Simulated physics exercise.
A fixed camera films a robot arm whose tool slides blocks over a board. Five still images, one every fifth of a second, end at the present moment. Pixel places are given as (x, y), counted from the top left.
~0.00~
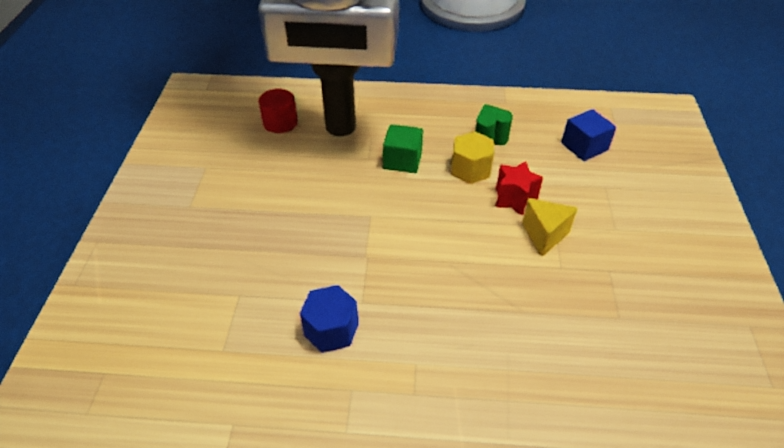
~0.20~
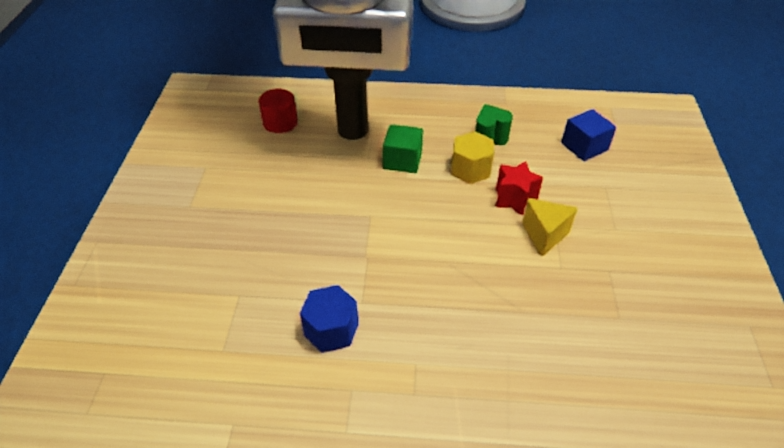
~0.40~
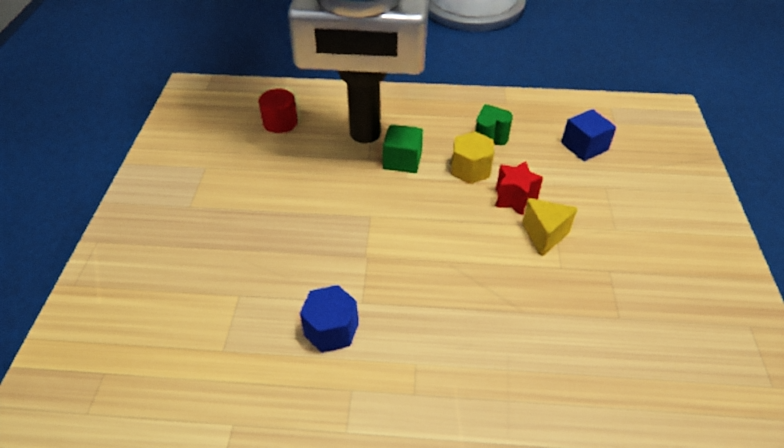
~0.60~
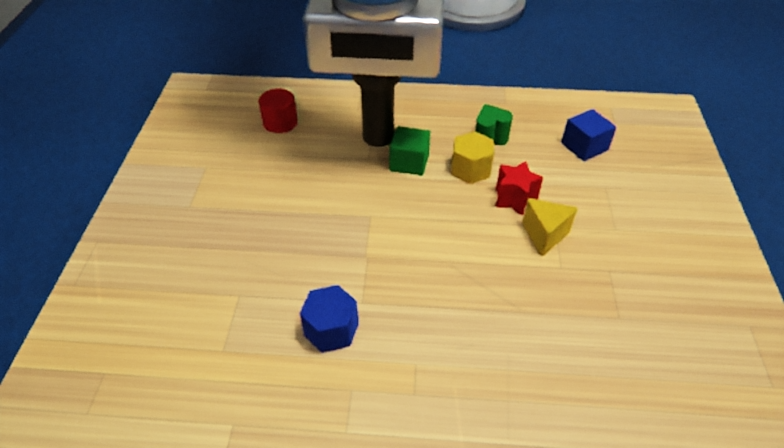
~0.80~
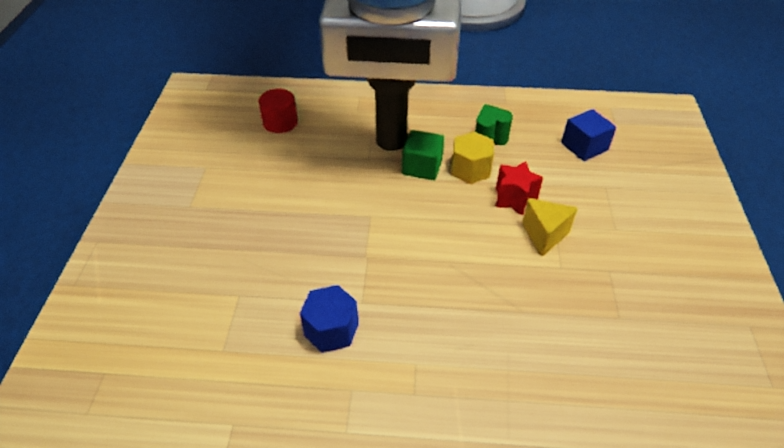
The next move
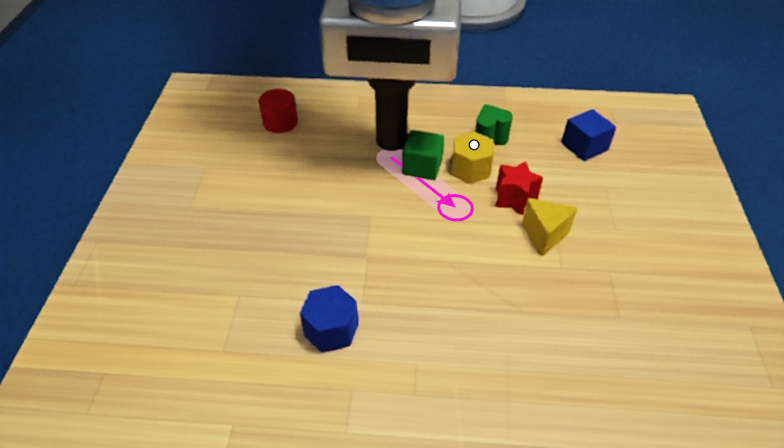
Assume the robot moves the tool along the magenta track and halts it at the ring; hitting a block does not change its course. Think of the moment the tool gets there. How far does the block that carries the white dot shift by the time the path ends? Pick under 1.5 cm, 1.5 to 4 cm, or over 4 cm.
Range: 1.5 to 4 cm.
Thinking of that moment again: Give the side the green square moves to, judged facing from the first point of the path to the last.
It will end up to the left.
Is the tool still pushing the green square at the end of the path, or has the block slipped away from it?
It ends up beside or behind the tool.
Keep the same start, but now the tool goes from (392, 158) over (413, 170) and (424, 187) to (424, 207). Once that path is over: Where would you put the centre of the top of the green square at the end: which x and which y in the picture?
Top centre: (461, 159).
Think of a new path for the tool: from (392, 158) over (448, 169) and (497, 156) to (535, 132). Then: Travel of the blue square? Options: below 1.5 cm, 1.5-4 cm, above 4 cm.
Final distance: Less than 1.5 cm.
The drawn path runs from (392, 158) to (455, 208); the dot is on the yellow hexagonal block.
On the path given first. Halfway along, tool (424, 166); green square (462, 160), turned 35° anticlockwise; yellow hexagonal block (495, 147), turned 25° anticlockwise.
At the end, tool (457, 191); green square (483, 167), turned 55° anticlockwise; yellow hexagonal block (505, 146), turned 45° anticlockwise; red star block (524, 175); yellow three-sided block not moved.
